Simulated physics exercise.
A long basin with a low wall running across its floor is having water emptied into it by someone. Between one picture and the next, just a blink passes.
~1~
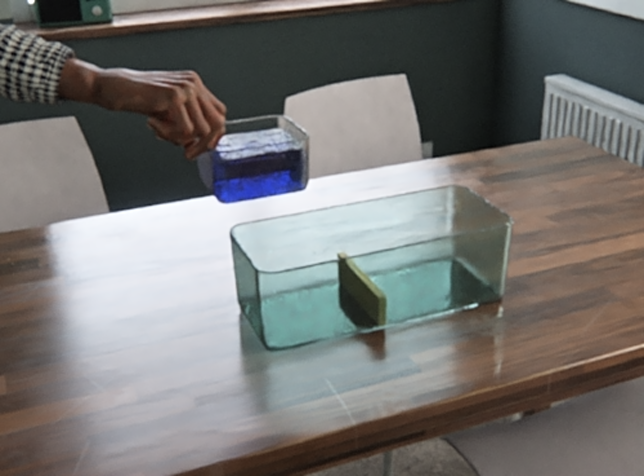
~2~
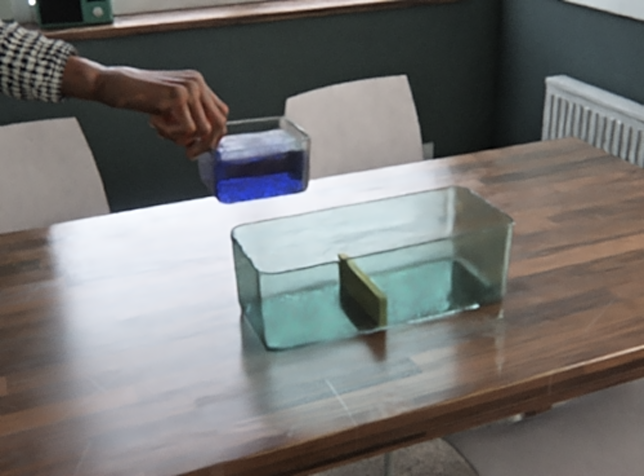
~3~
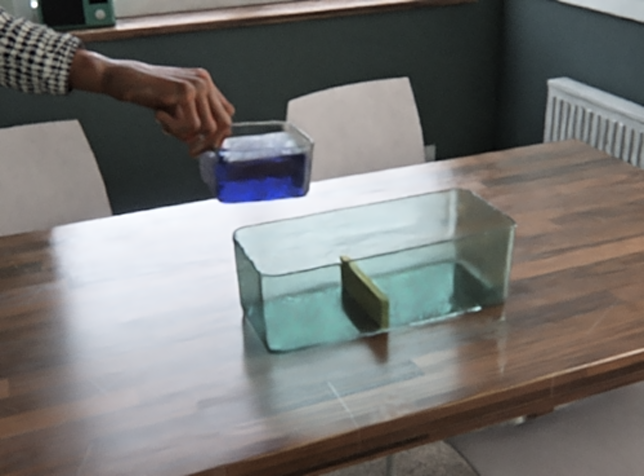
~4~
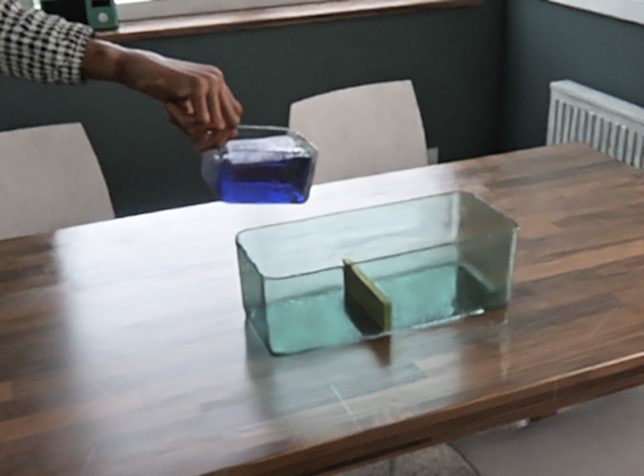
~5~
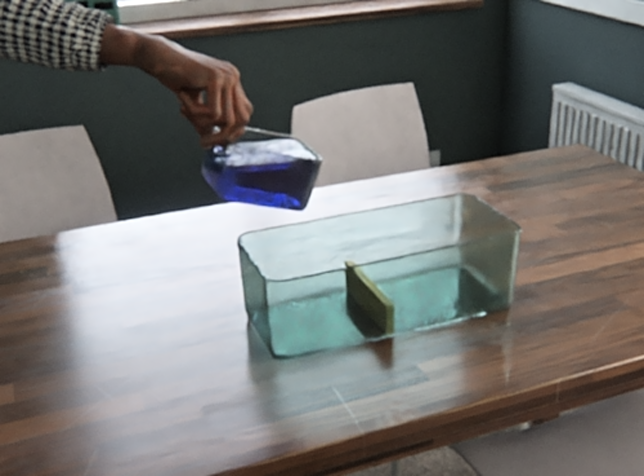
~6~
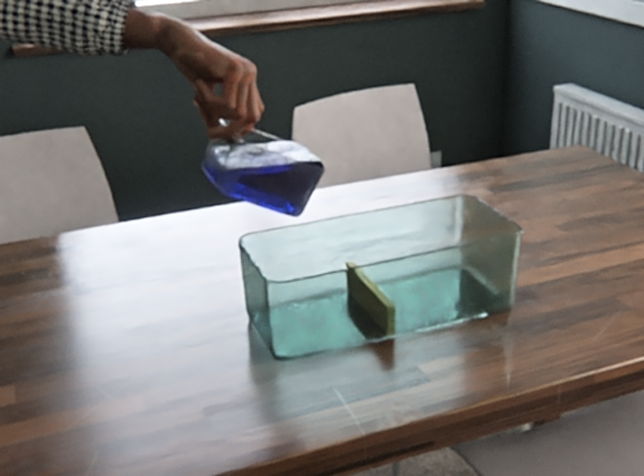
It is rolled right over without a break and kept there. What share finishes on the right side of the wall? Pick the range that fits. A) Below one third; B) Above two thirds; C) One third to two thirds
The answer is A.
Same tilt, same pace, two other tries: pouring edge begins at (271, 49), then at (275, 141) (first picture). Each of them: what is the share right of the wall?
10 %, 5 %.
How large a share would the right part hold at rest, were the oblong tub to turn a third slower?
Near 25 parts in a hundred.
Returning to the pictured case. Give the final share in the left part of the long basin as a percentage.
That is roughly 80 percent of it.
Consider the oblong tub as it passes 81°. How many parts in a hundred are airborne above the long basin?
Share: Approx. 35 %.
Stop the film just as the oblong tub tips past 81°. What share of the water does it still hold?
Close to 35 per cent.
A moment on, the oblong tub is tipped on its side and 36 per cent is still to pour, 24 is left of the wall and 4 right of it.
Next, the oblong tub is tipped on its side and 11 per cent is still to pour, 67 is left of the wall and 17 right of it.
Then the oblong tub is tipped on its side and 3 per cent is still to pour, 77 is left of the wall and 17 right of it.
Later the oblong tub is tipped on its side and 0 per cent is still to pour, 80 is left of the wall and 18 right of it.
At rest 82 per cent lies left of the wall, 18 right of it and 1 outside.
